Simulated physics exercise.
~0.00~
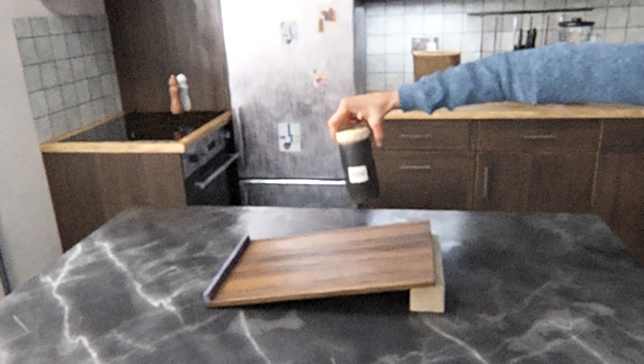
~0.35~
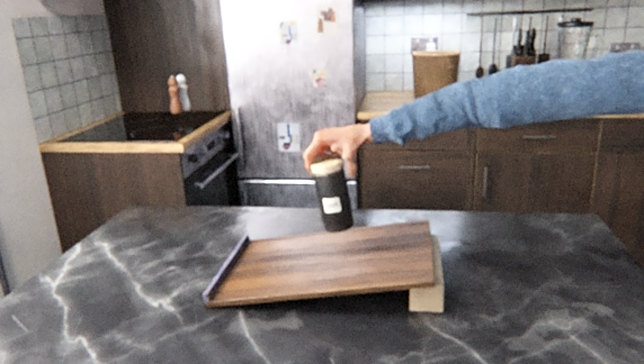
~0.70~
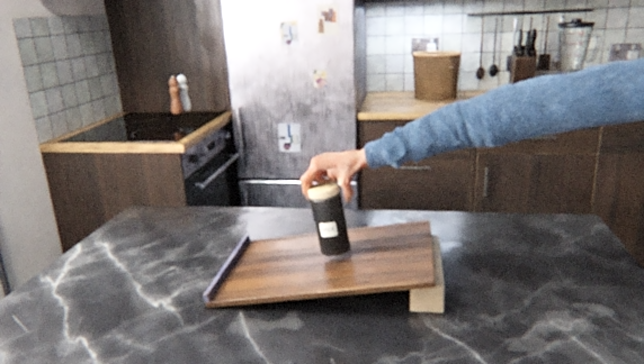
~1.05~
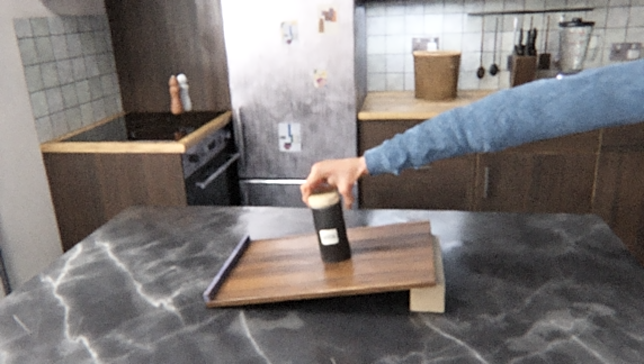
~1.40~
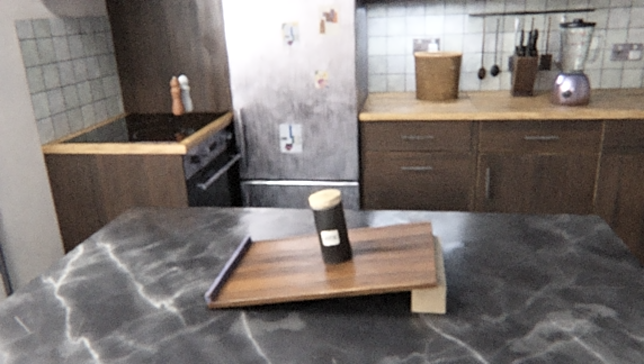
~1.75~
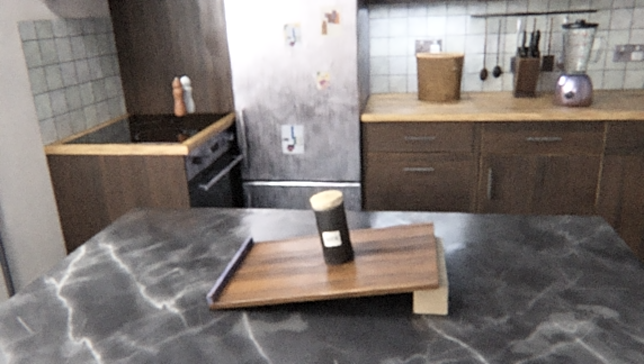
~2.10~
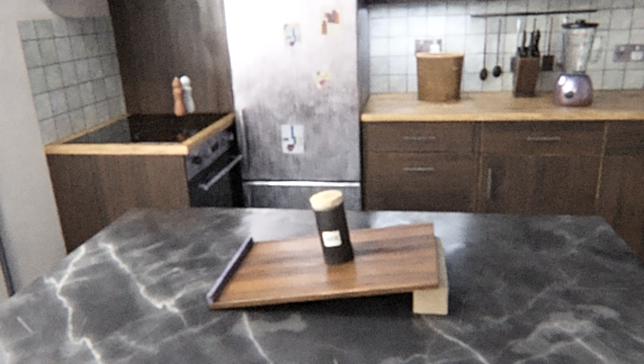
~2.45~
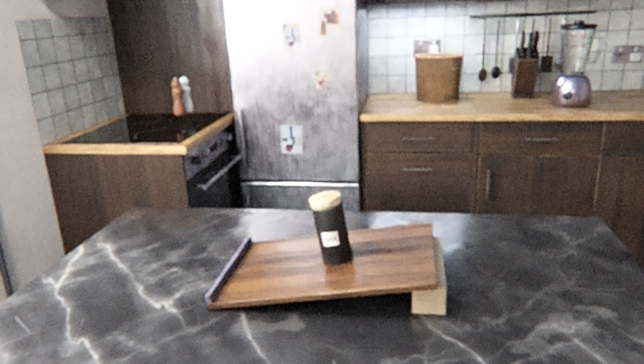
A hand lowers a black jar onto a tilted wooden board, where it stays put.
